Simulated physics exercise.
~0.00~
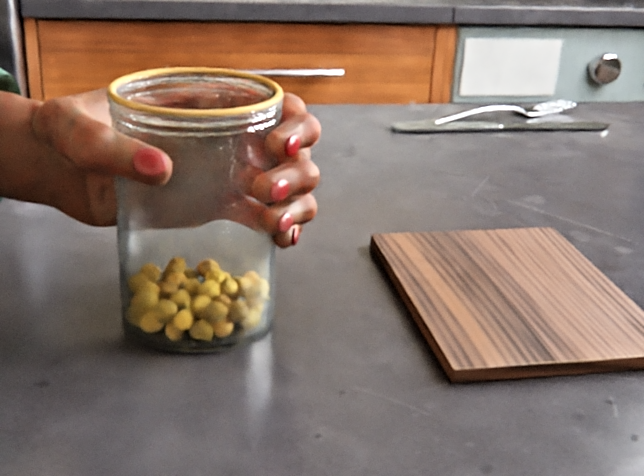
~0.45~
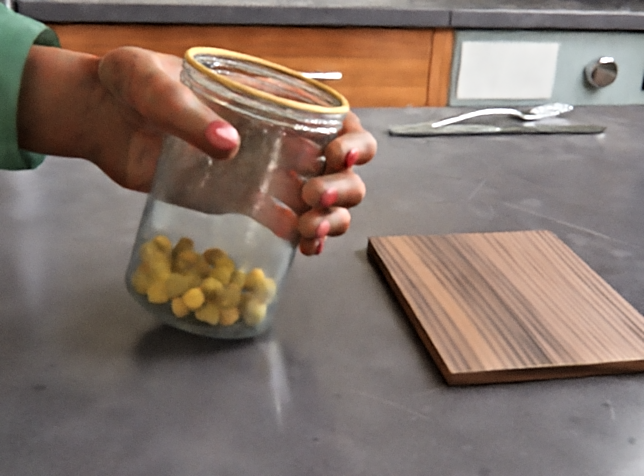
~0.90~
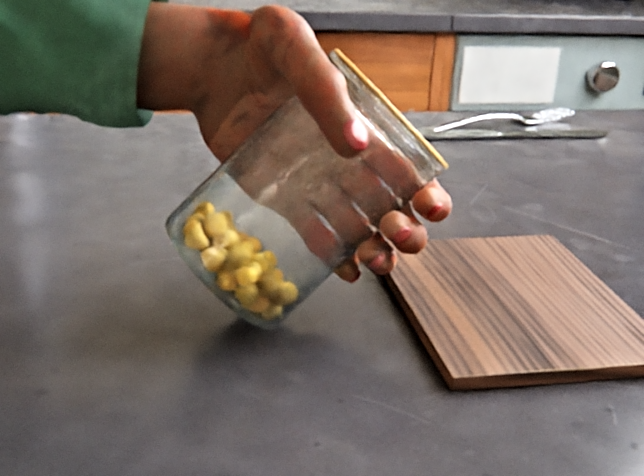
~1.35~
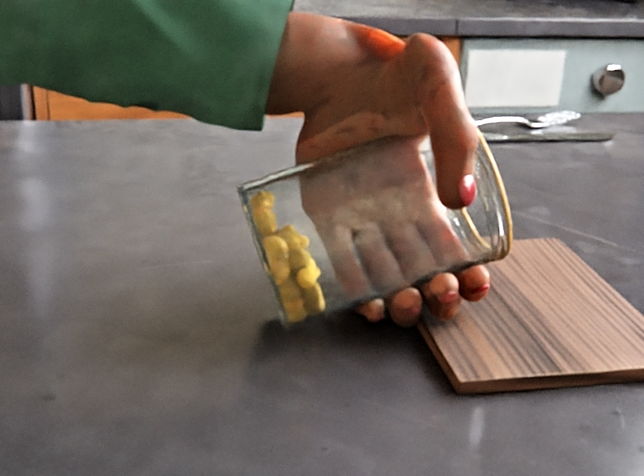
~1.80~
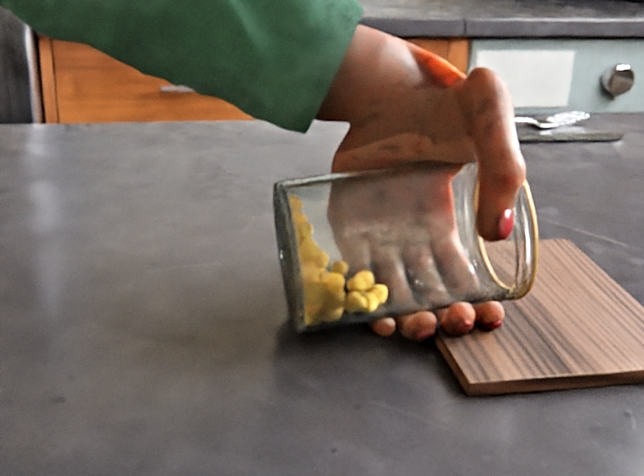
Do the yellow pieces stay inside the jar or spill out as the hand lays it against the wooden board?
They stay inside the jar. They shift toward its closed end and lower side, and none come out of the open rim.
A hand lowers a glass jar sideways onto a wooden board's edge, its yellow pieces staying inside.
